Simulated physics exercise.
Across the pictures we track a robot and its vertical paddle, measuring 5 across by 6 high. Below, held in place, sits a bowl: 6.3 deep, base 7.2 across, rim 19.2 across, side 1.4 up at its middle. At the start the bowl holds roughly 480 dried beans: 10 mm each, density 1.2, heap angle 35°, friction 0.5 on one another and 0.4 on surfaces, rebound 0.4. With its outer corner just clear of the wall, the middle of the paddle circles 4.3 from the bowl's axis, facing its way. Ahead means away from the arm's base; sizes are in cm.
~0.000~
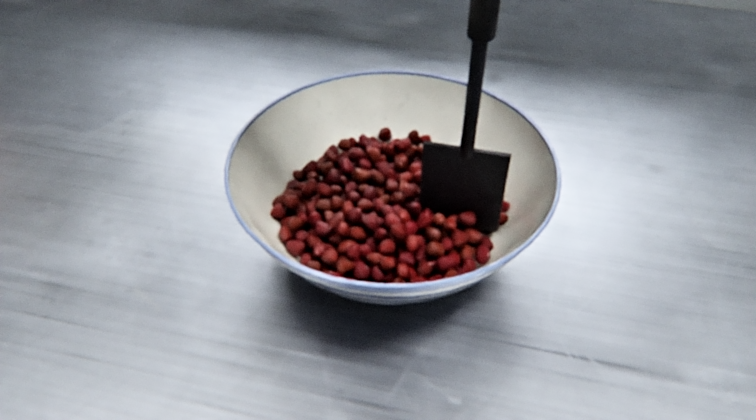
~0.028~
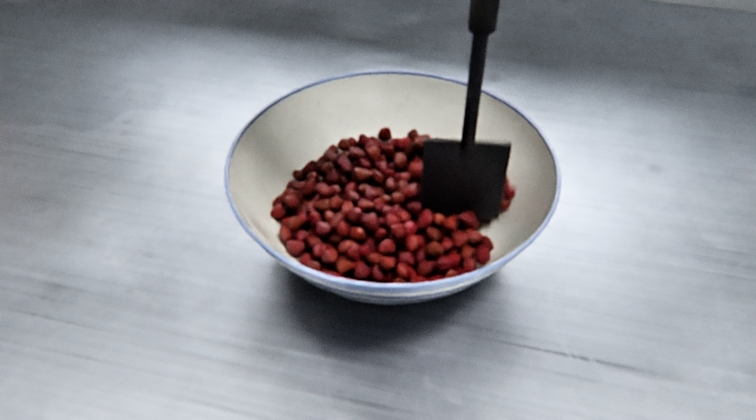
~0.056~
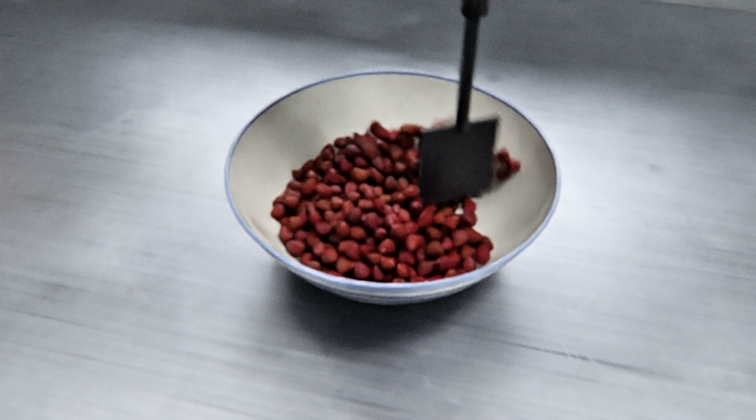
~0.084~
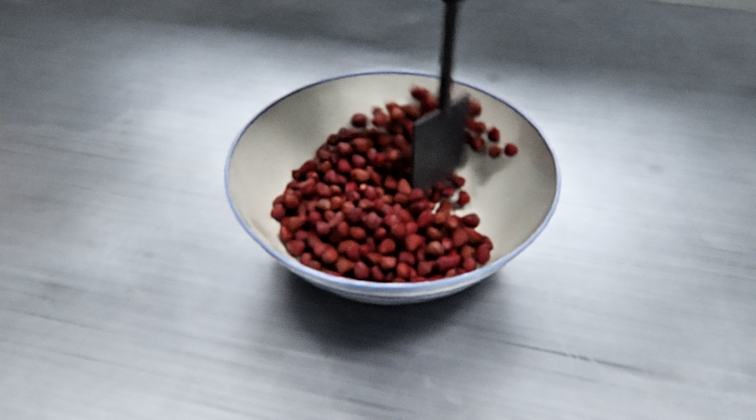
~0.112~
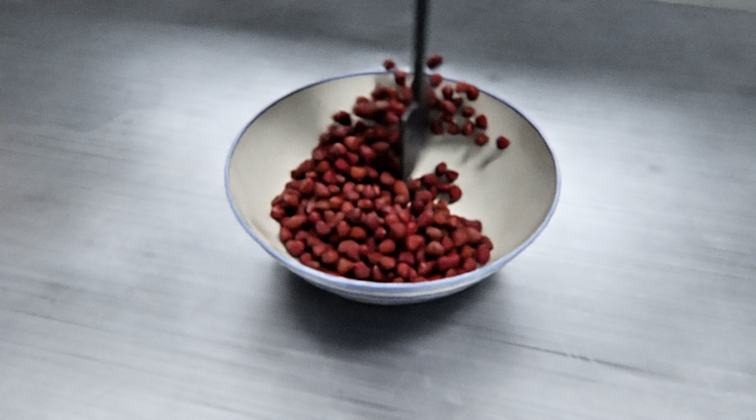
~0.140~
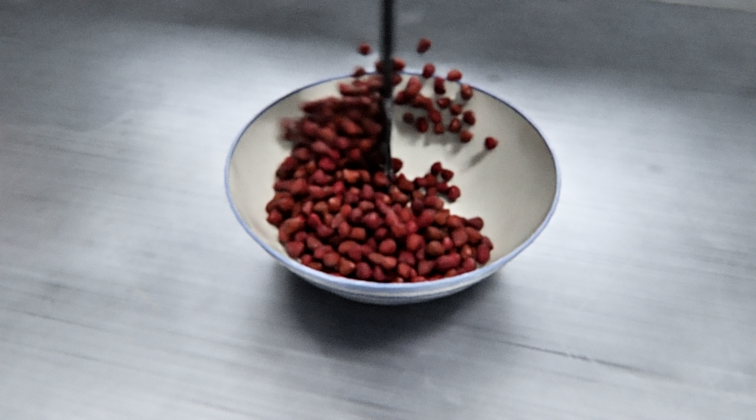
A white bowl with a thin blue rim sits on a streaky grey surface, seen from above at an angle by a still camera. Small reddish-brown beans are heaped inside it, and a black, flat paddle on an upright rod stands in them at the right. The paddle sweeps toward the back and leftward, turning edge-on as it pushes beans up the far side and tosses several into the air.
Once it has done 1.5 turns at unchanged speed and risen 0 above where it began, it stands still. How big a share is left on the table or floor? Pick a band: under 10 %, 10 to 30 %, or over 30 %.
Over 30 %.
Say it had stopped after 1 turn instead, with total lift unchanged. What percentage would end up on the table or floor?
Close to 25 in a hundred.
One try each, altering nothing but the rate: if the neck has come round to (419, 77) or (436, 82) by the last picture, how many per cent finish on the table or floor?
Near 20 in a hundred for the first and near 15 in a hundred for the second.
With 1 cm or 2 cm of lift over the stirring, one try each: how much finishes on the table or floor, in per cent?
Estimates: 30 % and 20 %.
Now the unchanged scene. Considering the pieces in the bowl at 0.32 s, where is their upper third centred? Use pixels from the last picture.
Around pixel (403, 253).
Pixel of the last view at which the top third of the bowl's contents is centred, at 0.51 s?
Somewhere around (411, 116), I think.
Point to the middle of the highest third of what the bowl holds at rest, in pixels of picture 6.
The centre sits around (311, 230) in the last picture.
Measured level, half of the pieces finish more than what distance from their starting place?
Level distance: About 11 cm.
By 0.32 s, 274° round, highest piece 11 above the table; 413 in the bowl, 19 on the table or floor, 44 in flight or on the tool.
By 0.51 s, 79° round, highest piece 9 above the table; 343 in the bowl, 101 on the table or floor, 32 in flight or on the tool.
By 0.80 s, 180° round, highest piece 6 above the table; 298 in the bowl, 177 on the table or floor, 1 in flight or on the tool.
By 1.50 s, 180° round, highest piece 6 above the table; 298 in the bowl, 178 on the table or floor.
Final count, 298 in the bowl, 178 on the table or floor. That is 37 % on the table or floor.
